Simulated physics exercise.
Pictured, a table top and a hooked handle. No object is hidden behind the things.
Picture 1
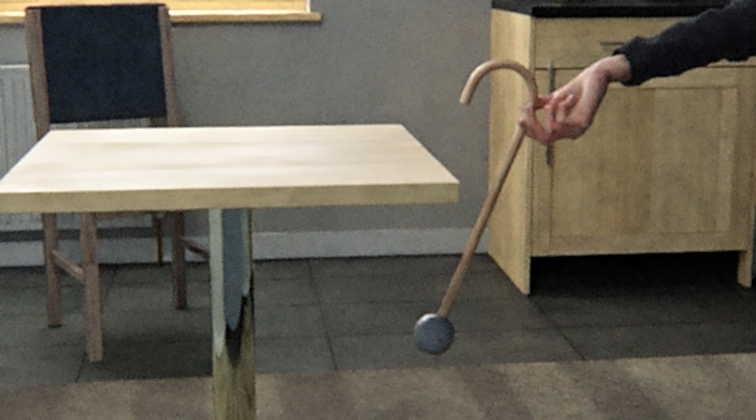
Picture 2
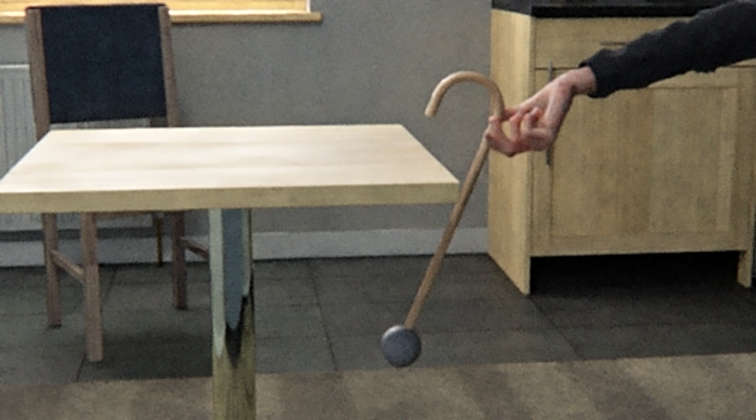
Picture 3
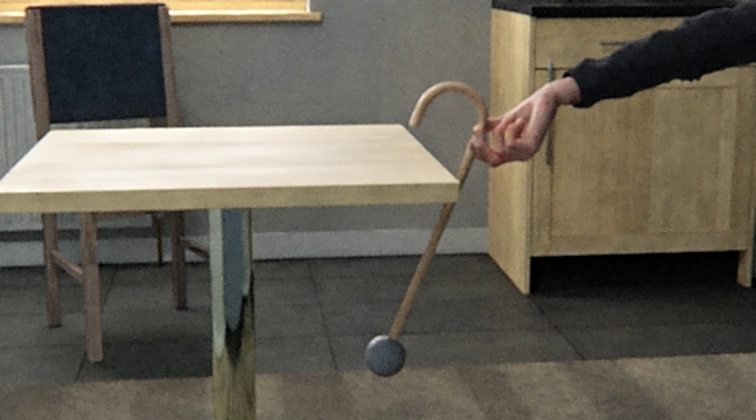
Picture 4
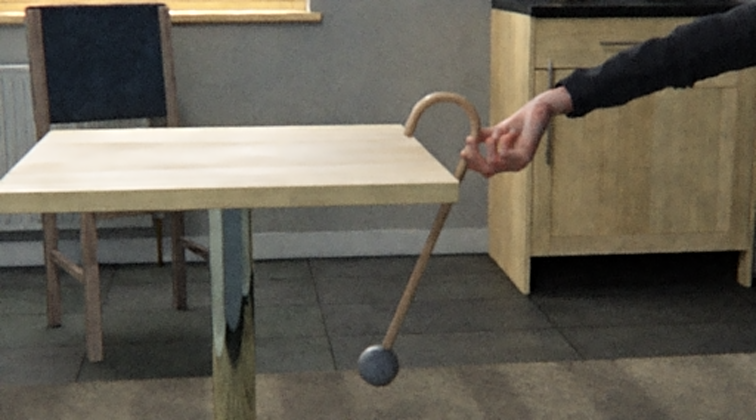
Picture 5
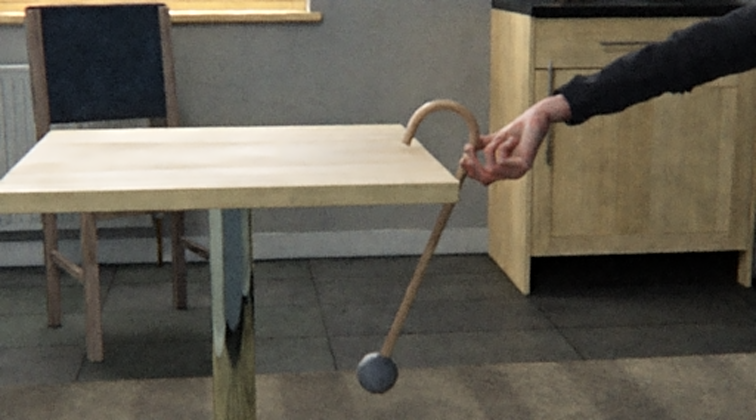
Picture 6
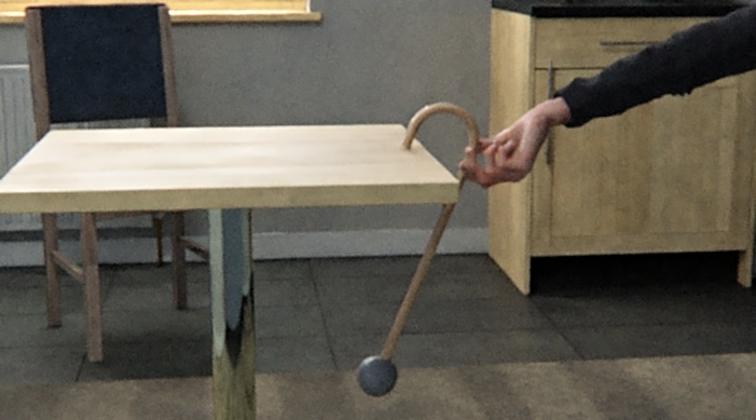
In a kitchen, a hand moves a hooked wooden cane with a grey ball end leftward, lowering its hook onto a table's edge.
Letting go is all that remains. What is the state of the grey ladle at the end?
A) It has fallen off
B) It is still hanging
B.
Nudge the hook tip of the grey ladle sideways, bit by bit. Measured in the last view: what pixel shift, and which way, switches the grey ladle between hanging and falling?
Shift: 20 px, rightward.
Then, 0.38 s later than the last frame, grey ladle at rest near (406, 250).
When it is over, the grey ladle hangs from the table, near (406, 250).
